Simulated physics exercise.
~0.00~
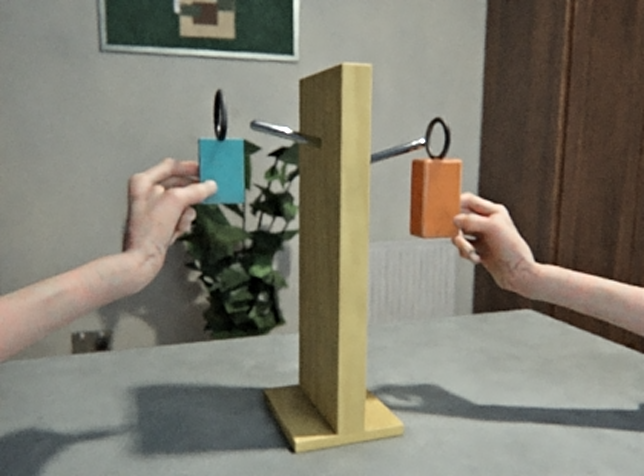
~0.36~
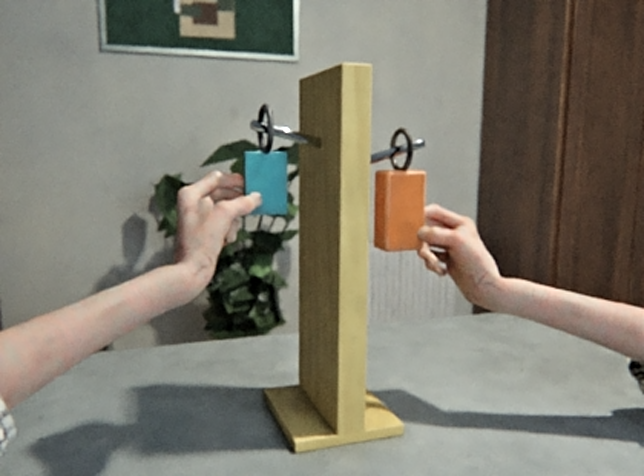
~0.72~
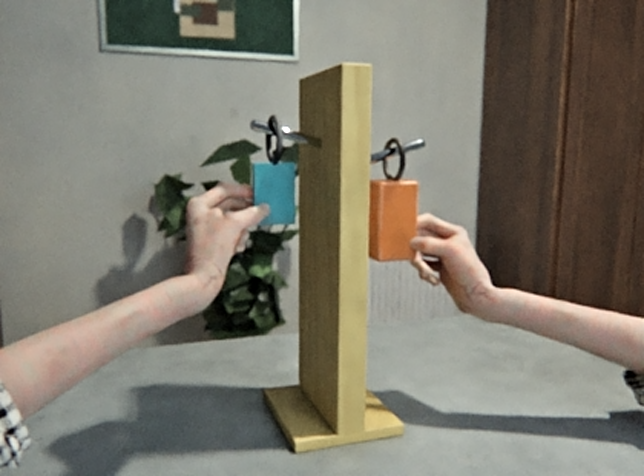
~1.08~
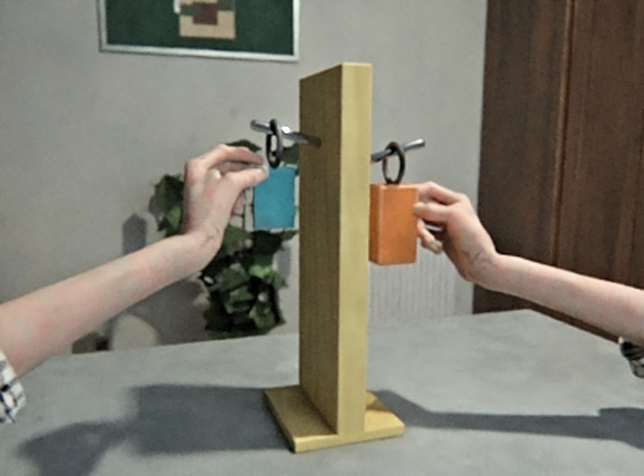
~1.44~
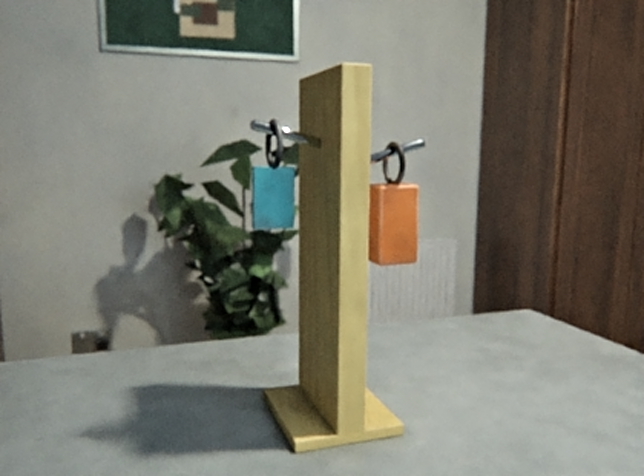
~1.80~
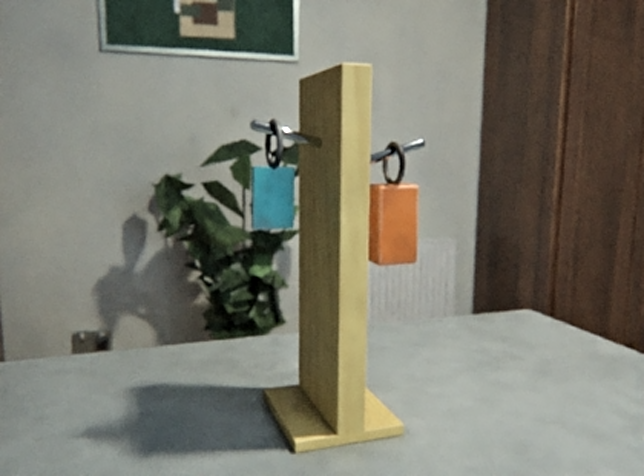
On a grey tabletop in a room with pale walls, seen from the front, a tall wooden stand holds a metal peg on each side, with a leafy plant, a framed picture and a brown wooden panel behind. A hand from the left holds a turquoise block by a dark ring, and a hand from the right holds an orange one. Both hands move inward, slipping the rings over the pegs, then lower the blocks slightly. The fingers shift their hold, and both arms withdraw from view. The turquoise and orange blocks hang still from their pegs.
